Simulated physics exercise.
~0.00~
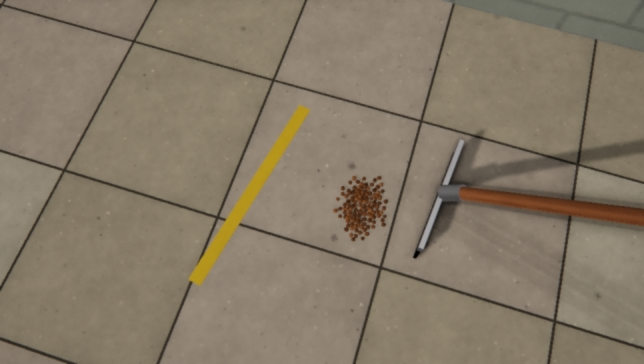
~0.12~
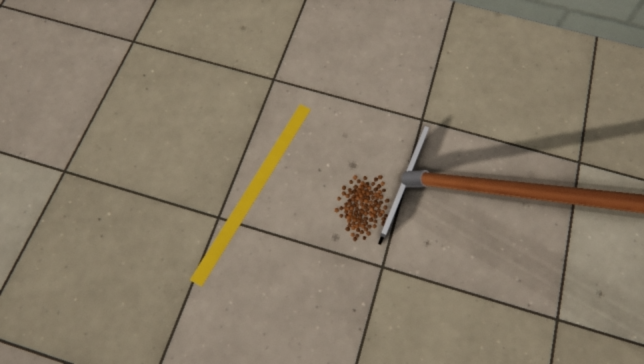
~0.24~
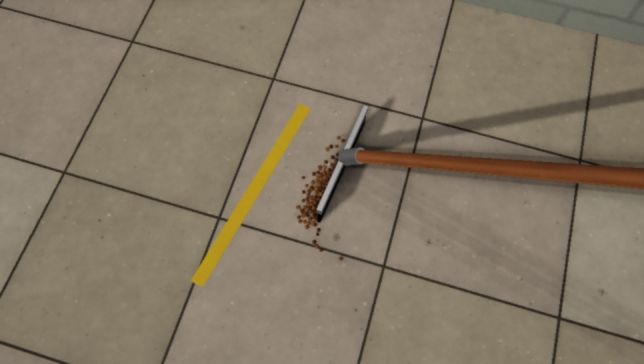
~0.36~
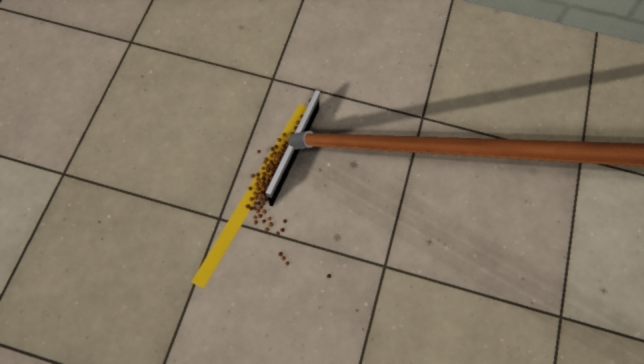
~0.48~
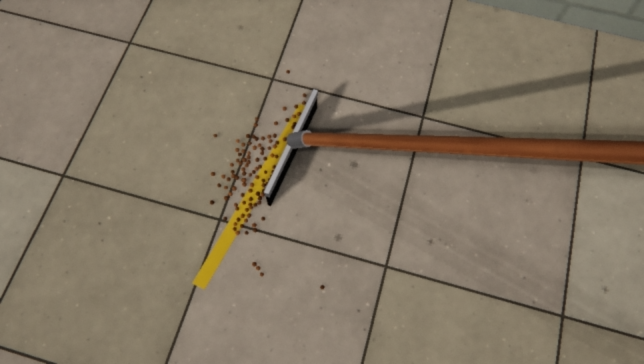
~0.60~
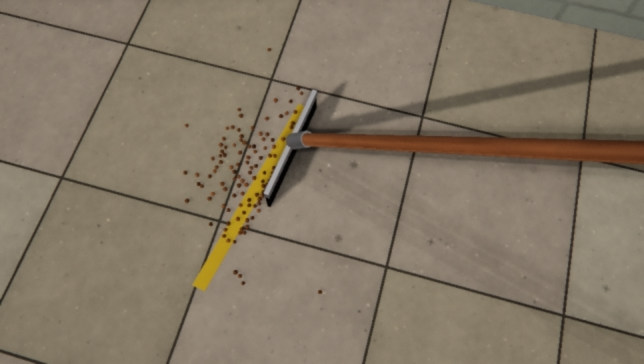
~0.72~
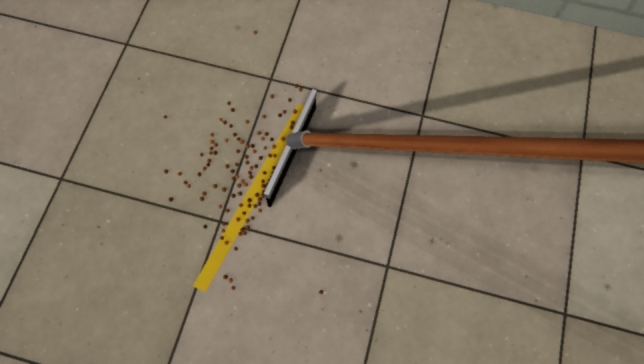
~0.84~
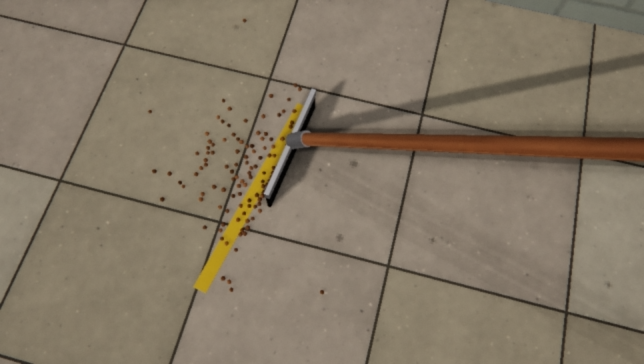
A squeegee with an orange handle slid left across a tiled floor, pushing a small pile of brown cereal balls to a yellow strip, then stopped at its edge while the pieces scattered, many ending on the strip and others beyond it.
